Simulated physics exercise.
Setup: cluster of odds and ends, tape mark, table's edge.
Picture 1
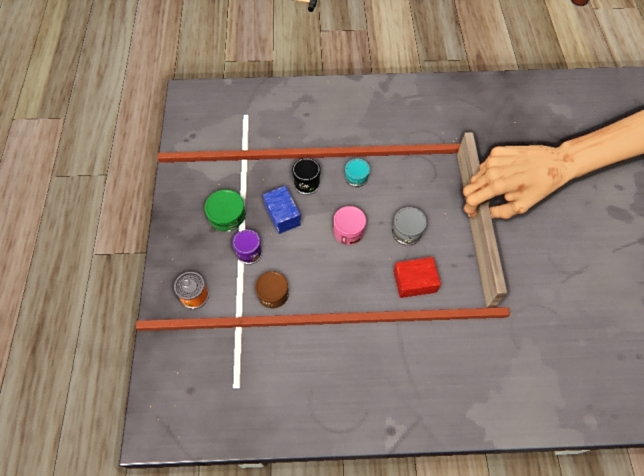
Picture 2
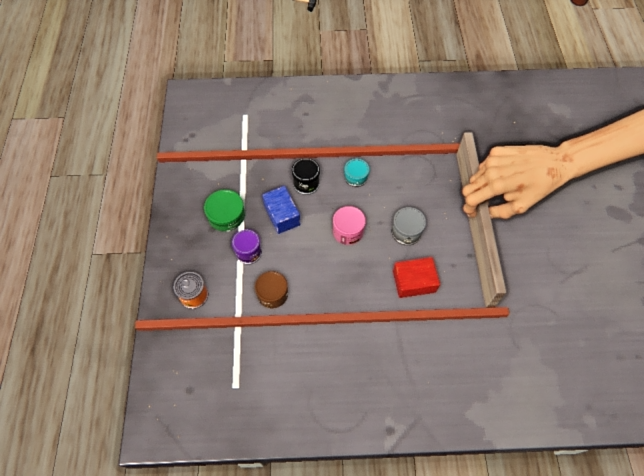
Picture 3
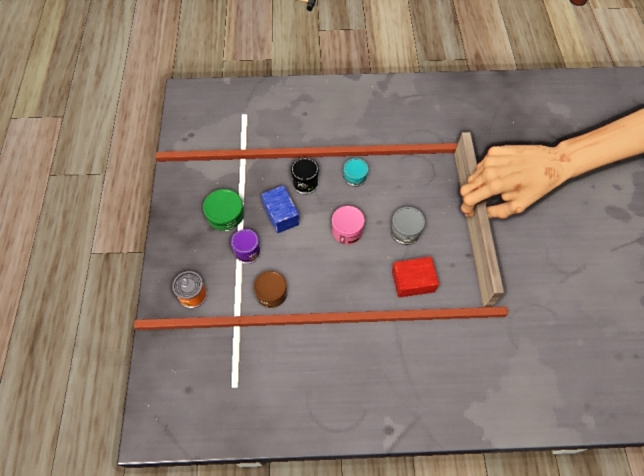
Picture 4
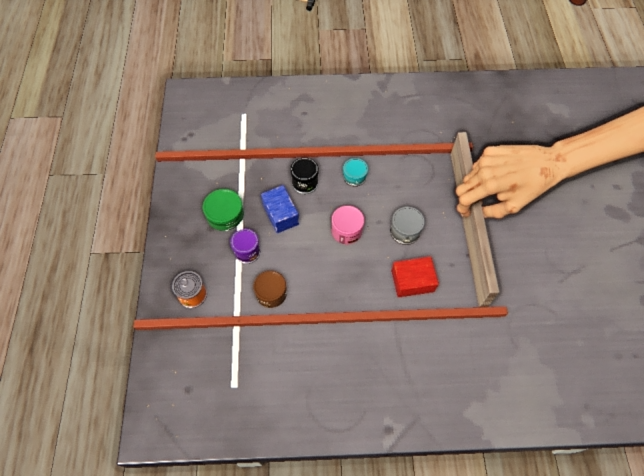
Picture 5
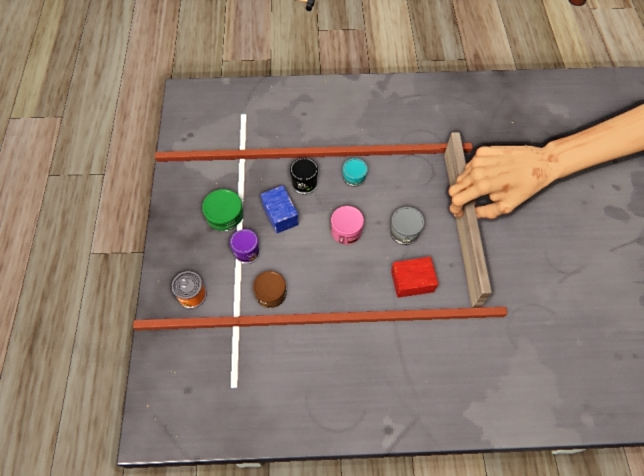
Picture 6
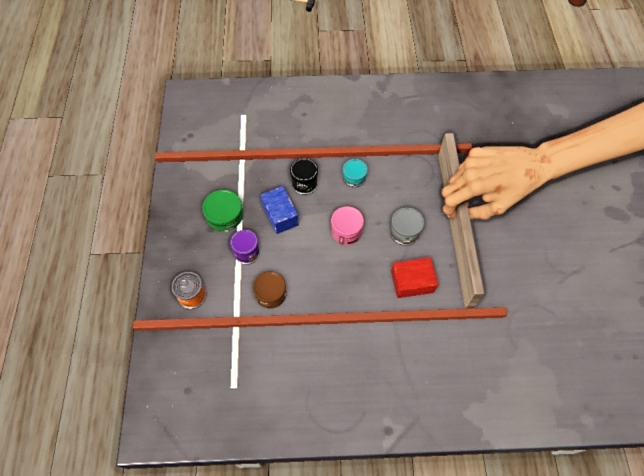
A hand reaching in from the right slides a wooden board slightly left between two red-brown rails on a dark grey tabletop, seen from above over a plank floor. Left of the board sit grey, red, pink, turquoise, black, blue, brown, purple, green and orange-based items, the green and purple near a white line. The board starts still, then creeps left without touching them, while the view barely shifts.
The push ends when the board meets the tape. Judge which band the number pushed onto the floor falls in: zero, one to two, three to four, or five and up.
I predict the table will hold on to all the pieces.
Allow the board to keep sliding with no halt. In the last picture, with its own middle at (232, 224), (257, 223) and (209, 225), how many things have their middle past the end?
Going through the three places, I get 0, 0 and 1.
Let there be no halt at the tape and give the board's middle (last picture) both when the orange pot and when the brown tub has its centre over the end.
Middle approx. at (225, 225), then approx. at (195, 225).
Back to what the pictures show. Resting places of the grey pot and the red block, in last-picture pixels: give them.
Middles: Around (223, 238) and around (217, 283).
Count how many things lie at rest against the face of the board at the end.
The count is 4.
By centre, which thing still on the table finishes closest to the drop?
That's the orange pot.
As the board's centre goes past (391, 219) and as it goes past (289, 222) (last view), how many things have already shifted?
So far 3, and 8 at the second.
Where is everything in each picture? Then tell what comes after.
Orange pot (192, 291); green tub (226, 211); purple pot (248, 247); board (479, 216); tape (242, 234), in the first frame.
Green tub (225, 211); brown tub (272, 290), in the second frame.
Purple pot (246, 247); board (476, 216), in the third frame.
Orange pot (190, 290); red block (414, 277), in the fourth frame.
Green tub (223, 210); turquoise pot (355, 173), in the fifth frame.
Orange pot (190, 291); green tub (223, 211); purple pot (246, 247); board (459, 217); tape (239, 234), in the sixth frame.
Soon after, none off yet; orange pot at rest near (190, 291); green tub at rest near (223, 211); purple pot at rest near (246, 247).
Then, none off yet; orange pot at rest near (190, 291); green tub at rest near (223, 211); purple pot moved about its own width near (203, 256).
At rest, the number that fall off is zero.
